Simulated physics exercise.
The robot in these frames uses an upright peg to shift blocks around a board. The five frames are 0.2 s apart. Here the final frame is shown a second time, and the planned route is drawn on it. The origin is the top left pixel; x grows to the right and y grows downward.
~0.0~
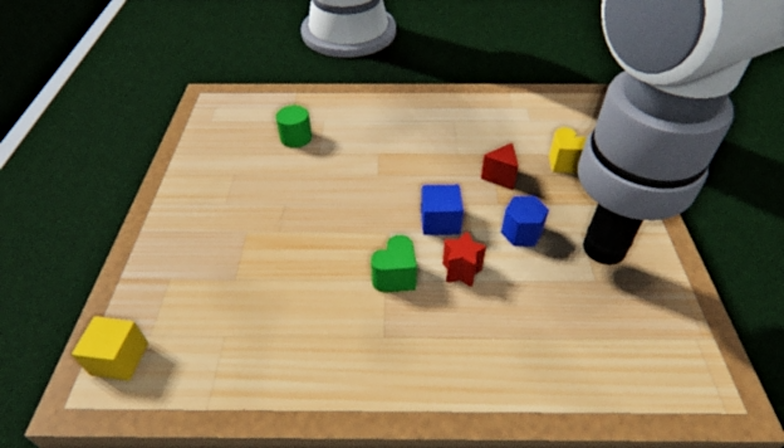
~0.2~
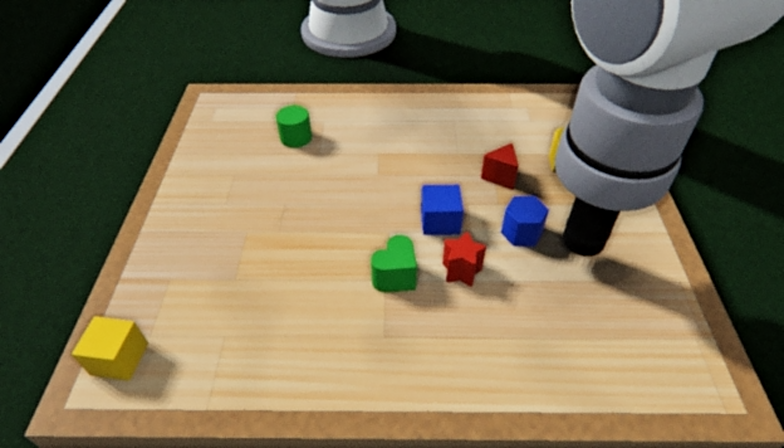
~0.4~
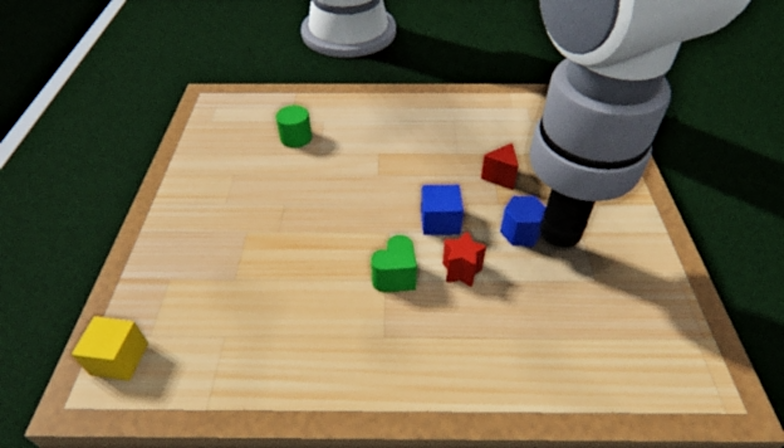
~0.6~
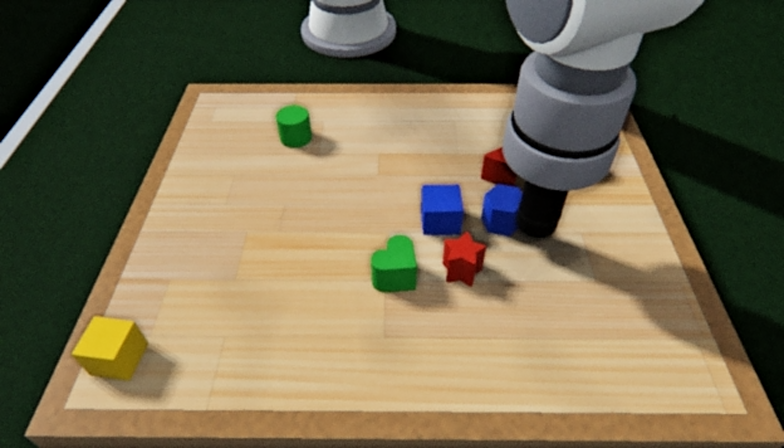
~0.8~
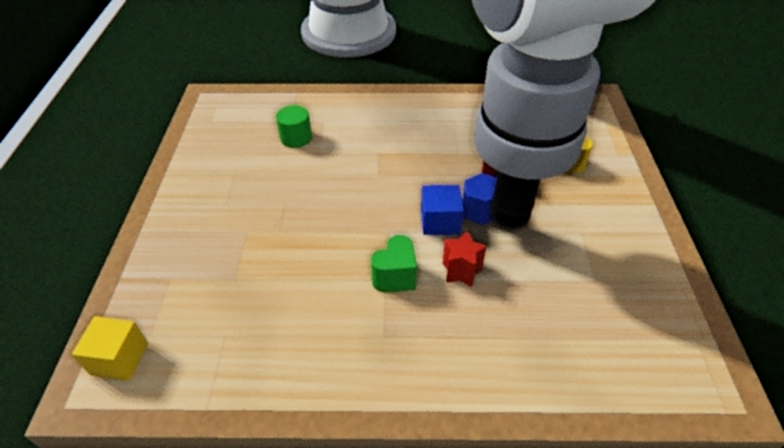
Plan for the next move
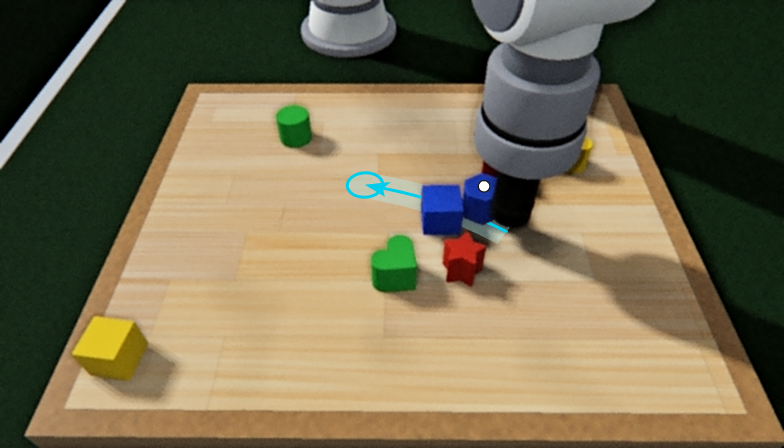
In the video, a robot arm with a black upright peg moves left across a wooden board of colored blocks, reaches the blue six-sided block, and pushes it left and slightly upward toward the blue square block.
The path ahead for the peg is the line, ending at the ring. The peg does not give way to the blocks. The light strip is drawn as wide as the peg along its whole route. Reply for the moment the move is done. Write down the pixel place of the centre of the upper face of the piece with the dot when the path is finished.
Top centre: (442, 153).
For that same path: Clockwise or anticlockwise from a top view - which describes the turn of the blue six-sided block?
Spin direction: Clockwise.
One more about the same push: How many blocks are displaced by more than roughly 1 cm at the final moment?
My best guess is that a pair of blocks move over 1 cm.
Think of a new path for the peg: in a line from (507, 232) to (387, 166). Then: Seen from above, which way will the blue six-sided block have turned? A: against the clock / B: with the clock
I'll go with B - with the clock.
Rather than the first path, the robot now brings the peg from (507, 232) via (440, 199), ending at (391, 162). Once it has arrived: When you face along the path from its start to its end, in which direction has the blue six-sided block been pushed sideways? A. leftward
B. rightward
I choose B.
The line goes from (507, 232) by way of (436, 202) to (365, 185); the dot is on the blue six-sided block.
On the path given first. One third of the way, peg at (460, 192); blue square block at (425, 196), turned 20° anticlockwise; blue six-sided block at (450, 161), turned 30° clockwise.
Two thirds of the way, peg at (412, 177); blue square block at (402, 197), turned 60° anticlockwise; blue six-sided block at (442, 153), turned 50° clockwise.
At the end, peg at (364, 167); blue square block at (401, 197), turned 65° anticlockwise; red star block unmoved; blue six-sided block at (442, 153), turned 50° clockwise.
